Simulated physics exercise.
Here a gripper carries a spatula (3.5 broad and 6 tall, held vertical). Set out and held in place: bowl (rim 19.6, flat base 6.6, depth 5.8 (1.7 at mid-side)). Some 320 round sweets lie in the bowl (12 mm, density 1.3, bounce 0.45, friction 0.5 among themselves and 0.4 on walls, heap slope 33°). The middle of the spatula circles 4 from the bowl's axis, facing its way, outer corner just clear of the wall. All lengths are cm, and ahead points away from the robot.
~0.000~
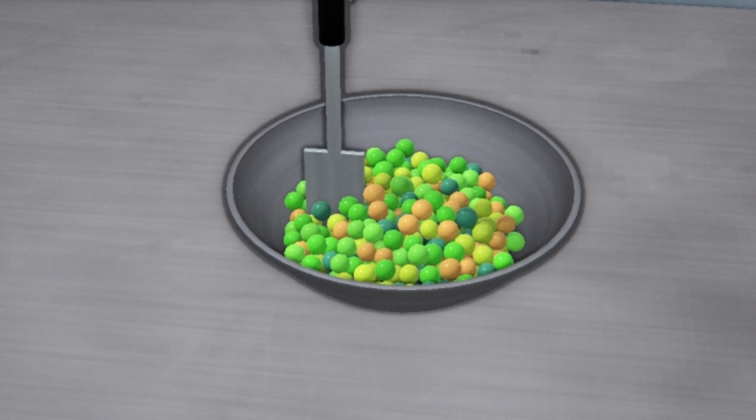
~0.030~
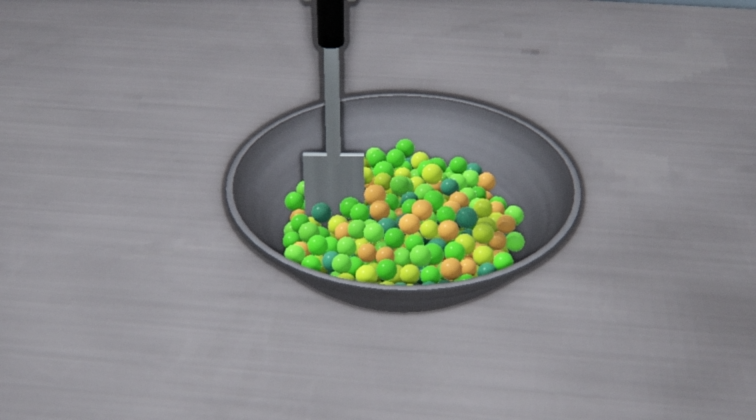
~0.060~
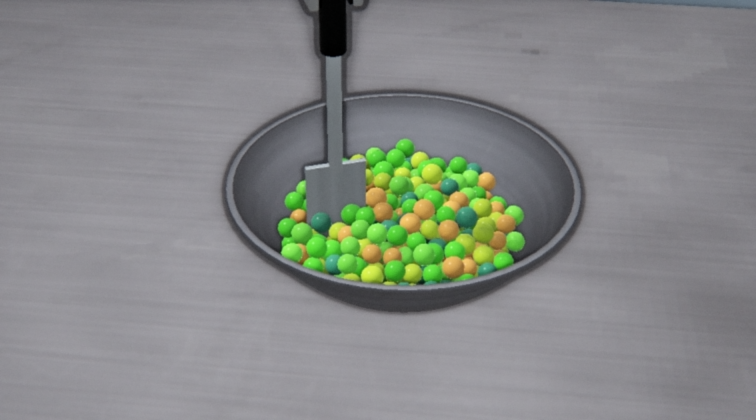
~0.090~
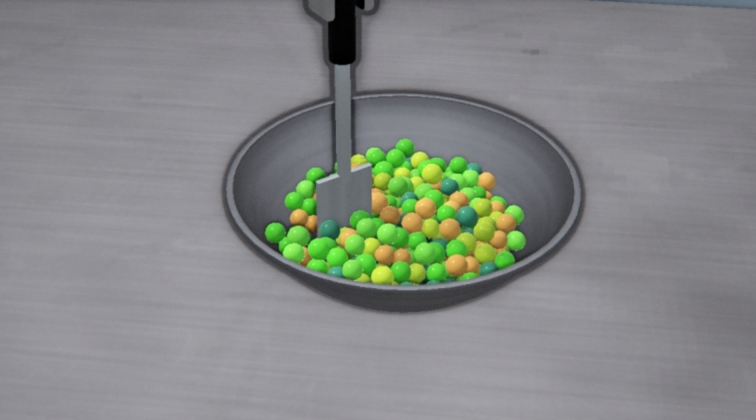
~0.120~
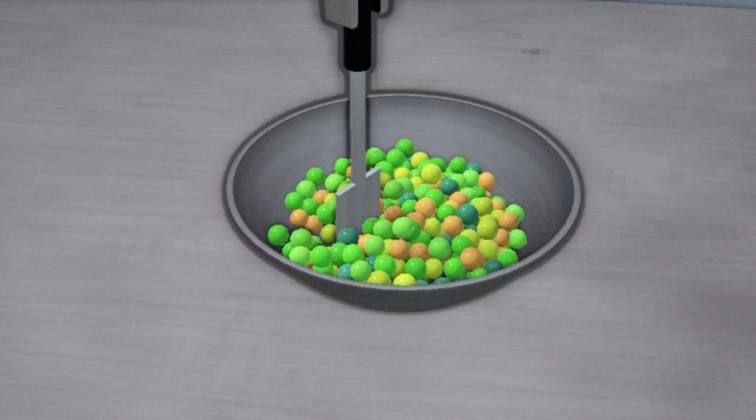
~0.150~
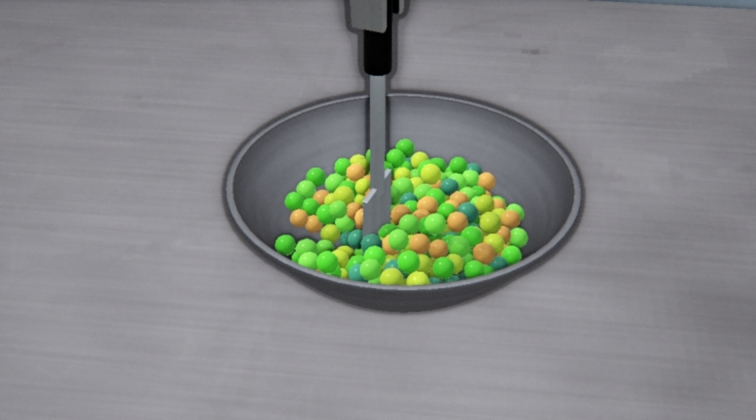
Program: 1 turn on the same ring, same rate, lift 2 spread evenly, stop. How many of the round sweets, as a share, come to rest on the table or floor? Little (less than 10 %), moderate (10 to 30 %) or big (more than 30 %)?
Share on the table or floor: Little (less than 10 %).
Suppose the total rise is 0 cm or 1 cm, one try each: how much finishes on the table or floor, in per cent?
Some 5 and 5 per cent.
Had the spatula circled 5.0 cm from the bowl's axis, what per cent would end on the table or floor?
It would be near 5 per cent.
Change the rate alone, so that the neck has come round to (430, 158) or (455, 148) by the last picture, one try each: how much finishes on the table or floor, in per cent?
Some 15 and 25 per cent.
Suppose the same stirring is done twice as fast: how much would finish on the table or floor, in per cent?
In that case some 30 per cent.
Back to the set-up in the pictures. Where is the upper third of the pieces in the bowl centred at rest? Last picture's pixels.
Around (376, 205).
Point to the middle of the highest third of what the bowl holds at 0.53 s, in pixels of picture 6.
Around (370, 158).
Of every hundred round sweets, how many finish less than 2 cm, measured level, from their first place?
Some 25 per cent.
After 0.34 s, 184° round, highest piece 7 above the table; 320 in the bowl, 5 in flight or on the tool.
After 0.53 s, 294° round, highest piece 7 above the table; 317 in the bowl, 7 on the table or floor, 1 in flight or on the tool.
After 0.82 s, 0° round, highest piece 5 above the table; 317 in the bowl, 8 on the table or floor.
After 1.52 s, 0° round, highest piece 5 above the table; 317 in the bowl, 8 on the table or floor.
In the end, 317 in the bowl, 8 on the table or floor. That is 2 % on the table or floor.
